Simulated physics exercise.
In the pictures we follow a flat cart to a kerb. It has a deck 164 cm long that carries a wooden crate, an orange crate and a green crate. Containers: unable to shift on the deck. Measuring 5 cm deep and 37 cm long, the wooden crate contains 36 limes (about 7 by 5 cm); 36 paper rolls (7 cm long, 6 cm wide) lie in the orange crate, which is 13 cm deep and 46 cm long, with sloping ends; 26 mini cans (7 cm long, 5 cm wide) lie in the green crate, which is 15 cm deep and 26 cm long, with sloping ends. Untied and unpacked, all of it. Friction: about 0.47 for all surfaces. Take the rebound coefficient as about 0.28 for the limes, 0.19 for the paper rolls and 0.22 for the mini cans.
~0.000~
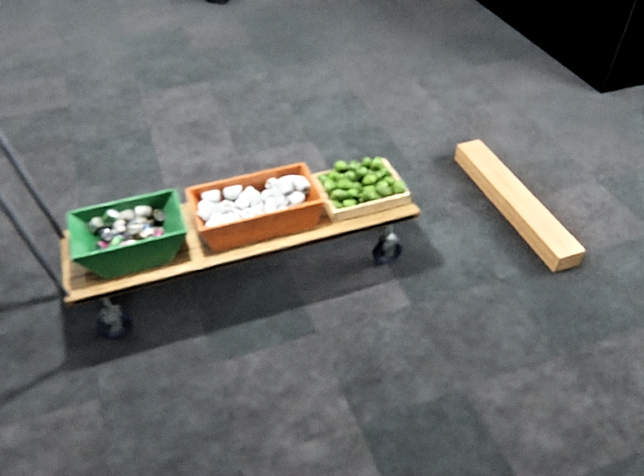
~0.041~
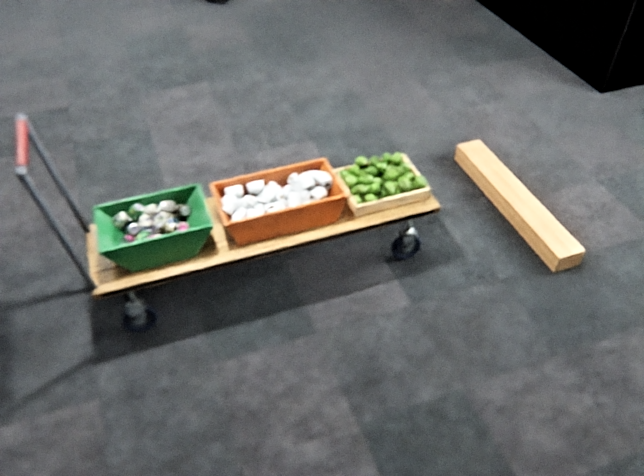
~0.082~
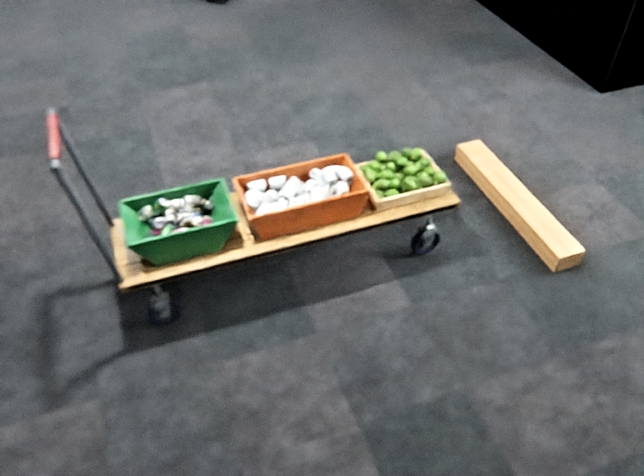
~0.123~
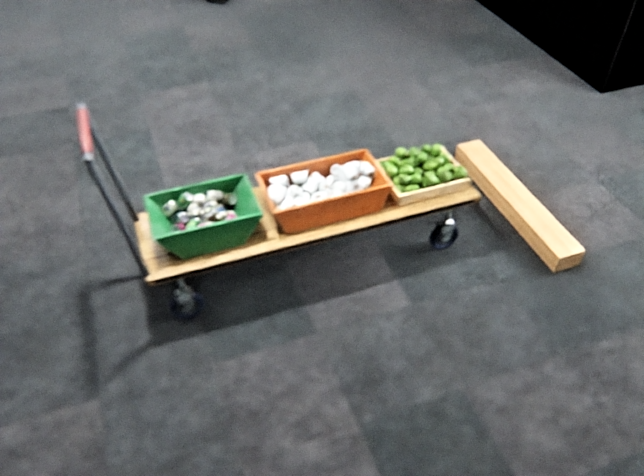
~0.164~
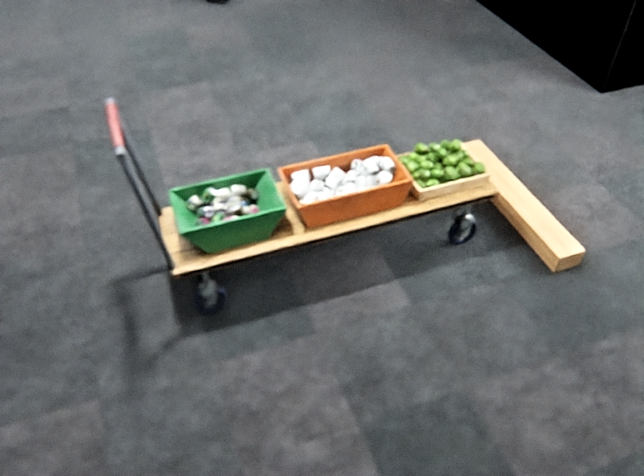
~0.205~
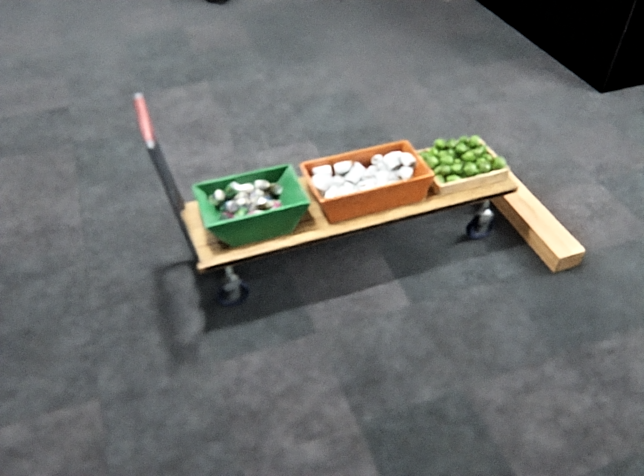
In the video, a flat wooden cart with a red-gripped handle carries a green crate of small cans, an orange crate of white rolls and a wooden crate of limes, rolling steadily rightward, closer to a wooden beam.
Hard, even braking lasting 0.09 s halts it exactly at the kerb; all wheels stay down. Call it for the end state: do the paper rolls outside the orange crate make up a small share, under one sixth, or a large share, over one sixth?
A small share, under one sixth.
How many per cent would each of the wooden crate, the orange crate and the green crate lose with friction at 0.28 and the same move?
Wooden crate 20%, orange crate 10%, green crate 10%.
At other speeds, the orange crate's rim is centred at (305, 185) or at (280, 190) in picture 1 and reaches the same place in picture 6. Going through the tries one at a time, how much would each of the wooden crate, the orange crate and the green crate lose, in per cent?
Wooden crate 20 and 30, orange crate 0 and 0, green crate 0 and 0 per cent.
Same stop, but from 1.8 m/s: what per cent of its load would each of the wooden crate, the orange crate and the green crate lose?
Wooden crate 20 %, orange crate 0 %, green crate 0 %.
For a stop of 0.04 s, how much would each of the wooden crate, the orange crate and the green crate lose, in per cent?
With that change, wooden crate 30 per cent, orange crate 10 per cent, green crate 20 per cent.
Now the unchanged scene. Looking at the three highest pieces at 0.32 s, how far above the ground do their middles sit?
On average they sit about 54 cm high.
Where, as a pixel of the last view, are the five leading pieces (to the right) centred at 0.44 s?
Somewhere near pixel (545, 140).
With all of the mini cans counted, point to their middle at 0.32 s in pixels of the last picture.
(291, 194).
After 0.22 s, braking starts.
After 0.32 s, the wooden crate is down by 2 of 36, the orange crate has all 36 and the green crate has all 26.
After 0.44 s, the wooden crate is down by 9 of 36, the orange crate has all 36 and the green crate is down by 1 of 26.
After 0.67 s, the wooden crate is down by 12 of 36, the orange crate has all 36 and the green crate is down by 2 of 26.
Outcome (at 1.17 s), the wooden crate is down by 12 of 36, the orange crate has all 36 and the green crate is down by 2 of 26. Asked share, 0 of 36, 0 per cent.
